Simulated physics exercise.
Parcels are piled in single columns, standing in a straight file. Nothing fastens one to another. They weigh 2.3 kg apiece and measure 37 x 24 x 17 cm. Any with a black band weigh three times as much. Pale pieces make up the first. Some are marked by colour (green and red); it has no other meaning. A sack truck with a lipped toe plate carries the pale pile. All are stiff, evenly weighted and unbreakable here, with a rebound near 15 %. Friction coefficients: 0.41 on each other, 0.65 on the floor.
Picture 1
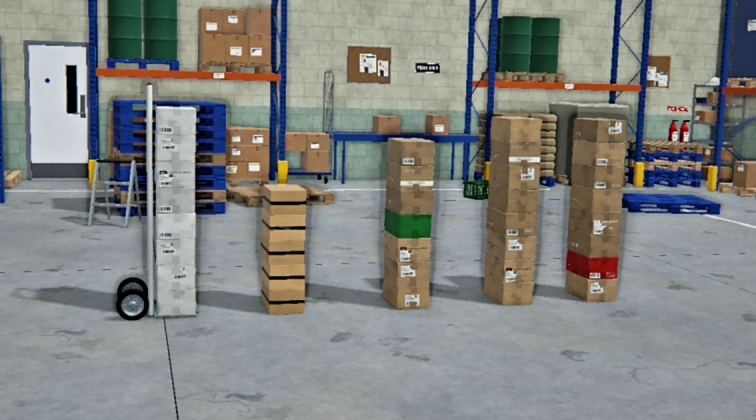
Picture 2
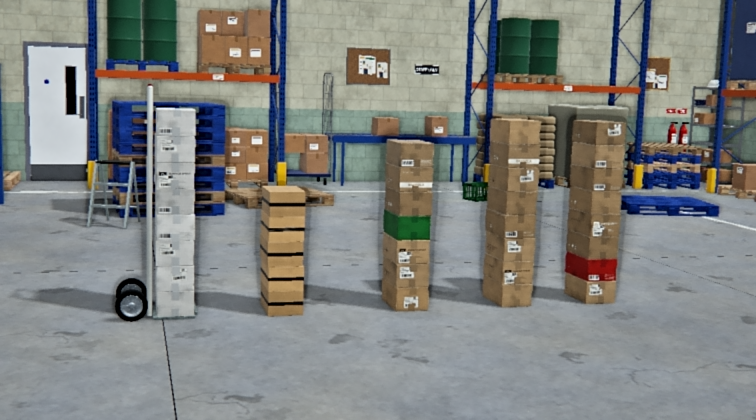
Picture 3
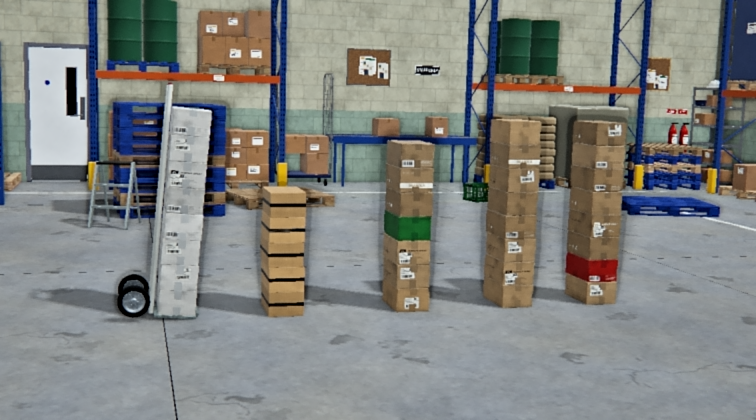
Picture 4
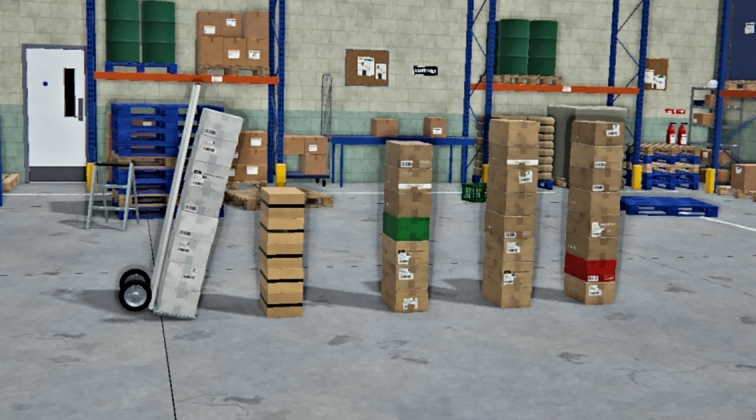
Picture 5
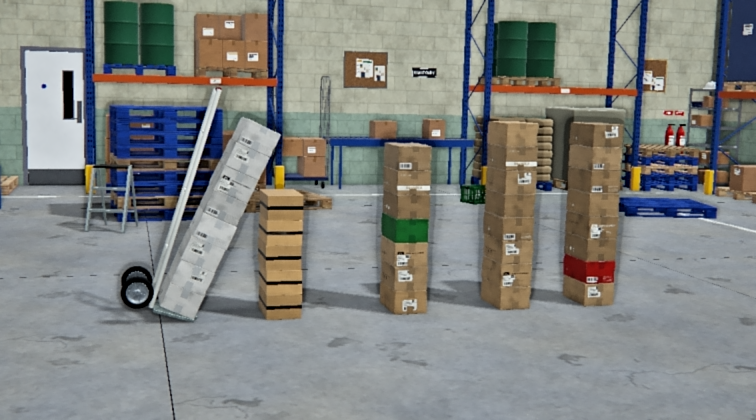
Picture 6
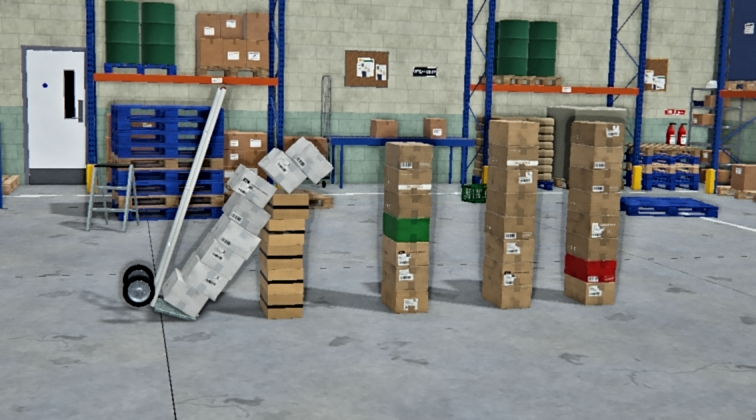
In a warehouse, a sack truck tilts rightward, its pale parcel stack leaning over and bending across the shorter brown pile beside it.
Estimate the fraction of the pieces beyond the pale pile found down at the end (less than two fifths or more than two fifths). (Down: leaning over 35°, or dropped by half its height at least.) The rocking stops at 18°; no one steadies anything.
The part is under two fifths.
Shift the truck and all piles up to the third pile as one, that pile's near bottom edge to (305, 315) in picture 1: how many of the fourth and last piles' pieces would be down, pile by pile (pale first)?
Then fourth 0, last 0.
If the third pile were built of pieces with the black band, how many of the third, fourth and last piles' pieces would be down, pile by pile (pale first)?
Then third 0, fourth 0, last 0.
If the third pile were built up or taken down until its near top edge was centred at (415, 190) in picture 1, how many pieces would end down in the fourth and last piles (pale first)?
Then fourth 0, last 0.
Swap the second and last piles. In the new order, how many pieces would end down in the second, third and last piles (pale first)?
In that case second 6, third 6, last 5.
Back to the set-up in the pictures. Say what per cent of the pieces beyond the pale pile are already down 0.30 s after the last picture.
0 per cent by then.
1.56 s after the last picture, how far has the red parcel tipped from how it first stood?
Roughly 0°.
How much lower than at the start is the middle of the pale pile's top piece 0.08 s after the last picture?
Some 30 cm lower.
Then, 0.08 s on from the sixth picture, 5 of the pale pile down; none of the 28 other parcels down, 1 disturbed.
Then, 0.30 s on from the sixth picture, 6 of the pale pile down; none of the 28 other parcels down, 1 disturbed.
Then, 0.62 s on from the sixth picture, 6 of the pale pile down; none of the 28 other parcels down, 2 disturbed.
Finally, 6 of the pale pile down; none of the 28 other parcels down, 2 disturbed; green parcel unmoved; red parcel unmoved. That is 0 per cent. Seen by the last camera, middles, green parcel near (407, 226), red parcel near (590, 267).
